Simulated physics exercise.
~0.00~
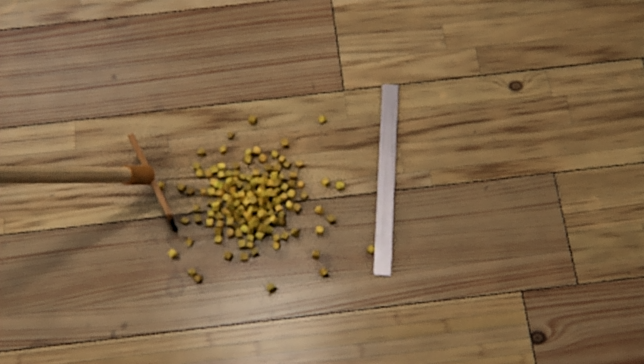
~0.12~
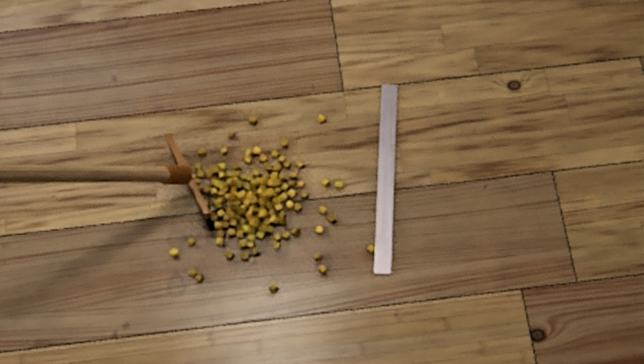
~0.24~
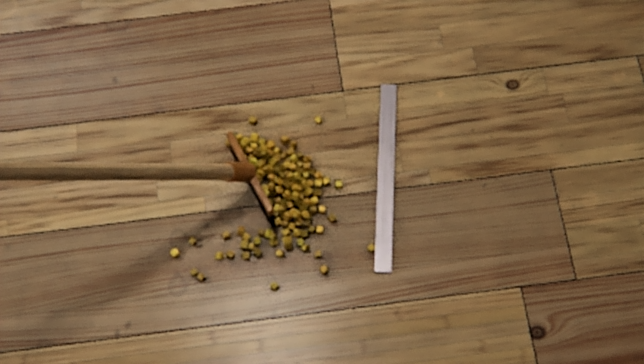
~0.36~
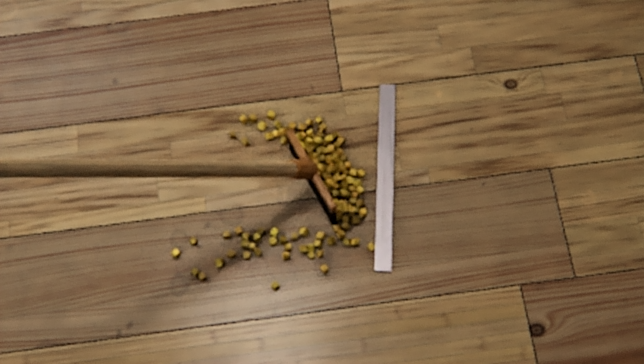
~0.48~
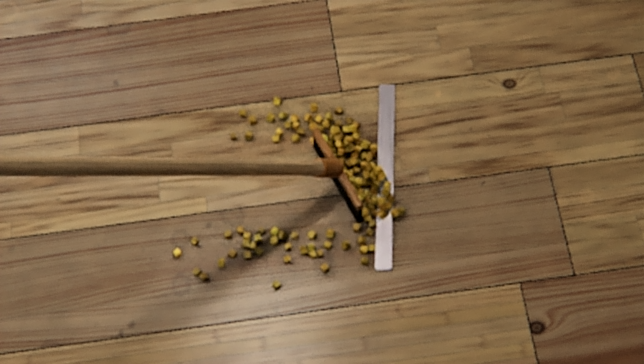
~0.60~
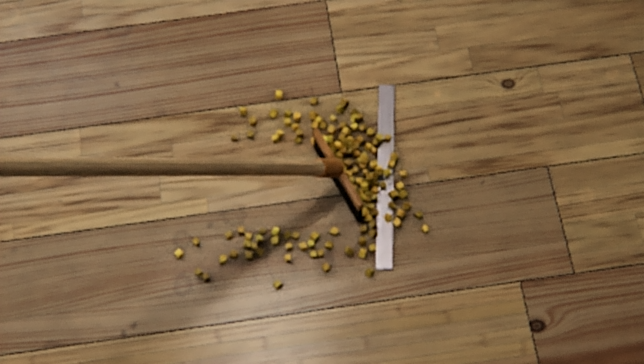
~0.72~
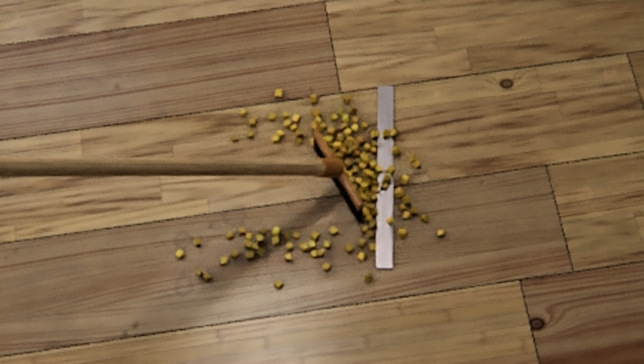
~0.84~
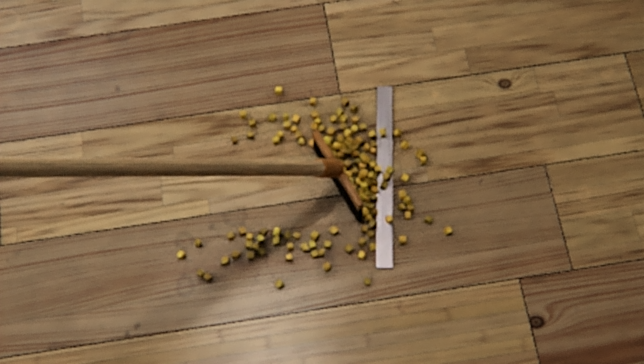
On a wooden plank floor, a long-handled squeegee pushed a heap of small yellow cubes rightward toward a pale flat strip, leaving stragglers behind, then stopped just short of it as some pieces spilled onto the strip and a few rolled past.
